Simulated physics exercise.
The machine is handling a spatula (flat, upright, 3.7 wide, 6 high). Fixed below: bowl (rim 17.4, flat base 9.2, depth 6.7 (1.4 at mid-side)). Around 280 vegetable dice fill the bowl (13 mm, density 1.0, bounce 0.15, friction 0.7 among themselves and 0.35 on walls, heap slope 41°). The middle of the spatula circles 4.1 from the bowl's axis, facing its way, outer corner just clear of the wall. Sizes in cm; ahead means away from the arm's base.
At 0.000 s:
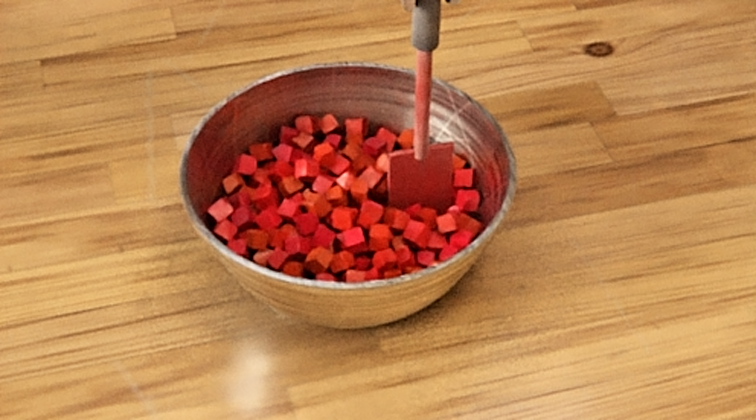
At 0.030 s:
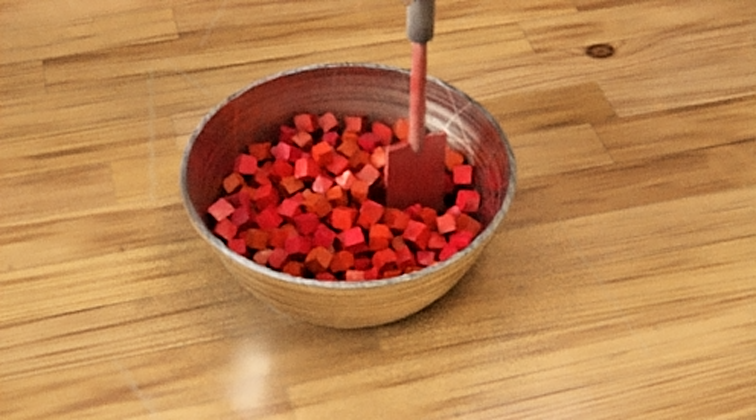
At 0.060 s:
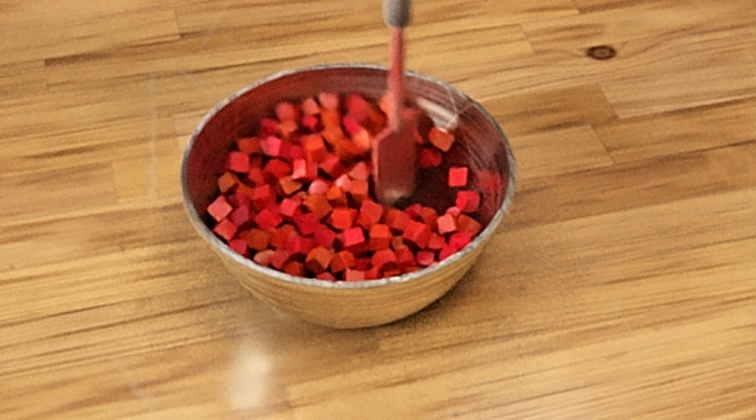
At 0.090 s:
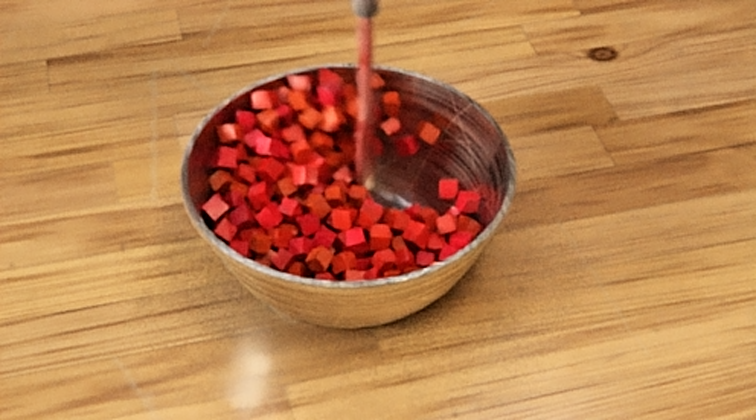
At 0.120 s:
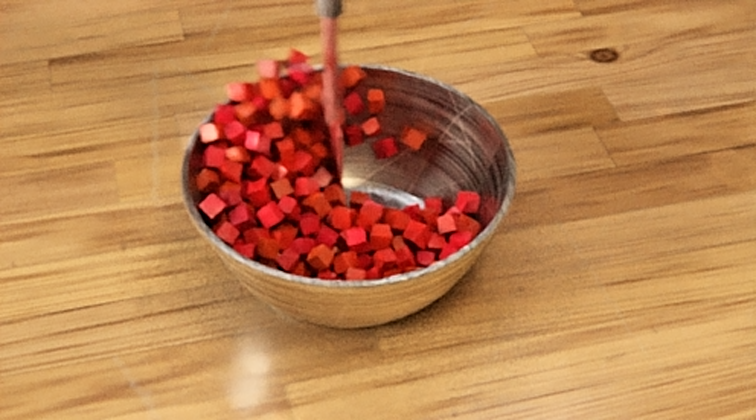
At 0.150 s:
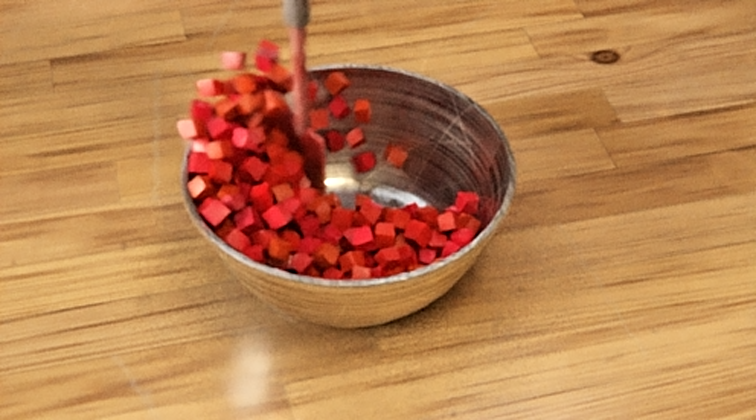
A spatula sweeps around a bowl, pushing red cubes left into a raised heap.
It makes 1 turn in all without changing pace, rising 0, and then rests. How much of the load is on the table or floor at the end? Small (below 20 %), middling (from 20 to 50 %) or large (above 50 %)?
Answer: Middling; from 20 to 50 % of the vegetable dice finish on the table or floor.
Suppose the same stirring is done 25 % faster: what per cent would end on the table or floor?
It would be near 40 per cent.
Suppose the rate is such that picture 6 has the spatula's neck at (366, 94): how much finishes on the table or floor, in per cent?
Some 15 per cent.
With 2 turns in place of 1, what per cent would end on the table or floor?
It would be near 50 per cent.
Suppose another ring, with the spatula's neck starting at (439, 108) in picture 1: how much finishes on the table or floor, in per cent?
Some 35 per cent.
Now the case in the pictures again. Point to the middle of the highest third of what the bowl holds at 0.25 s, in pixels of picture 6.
Around (322, 241).
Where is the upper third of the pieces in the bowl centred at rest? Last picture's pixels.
Around (357, 137).
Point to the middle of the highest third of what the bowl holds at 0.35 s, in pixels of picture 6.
Near (446, 194).
After 0.25 s, 207° round, highest piece 10 above the table; 247 in the bowl, 1 on the table or floor, 33 in flight or on the tool.
After 0.35 s, 297° round, highest piece 9 above the table; 216 in the bowl, 31 on the table or floor, 34 in flight or on the tool.
After 0.60 s, 0° round, highest piece 8 above the table; 195 in the bowl, 86 on the table or floor.
After 1.30 s, 0° round, highest piece 8 above the table; 195 in the bowl, 86 on the table or floor.
At rest, 195 in the bowl, 86 on the table or floor. That is 31 % on the table or floor.
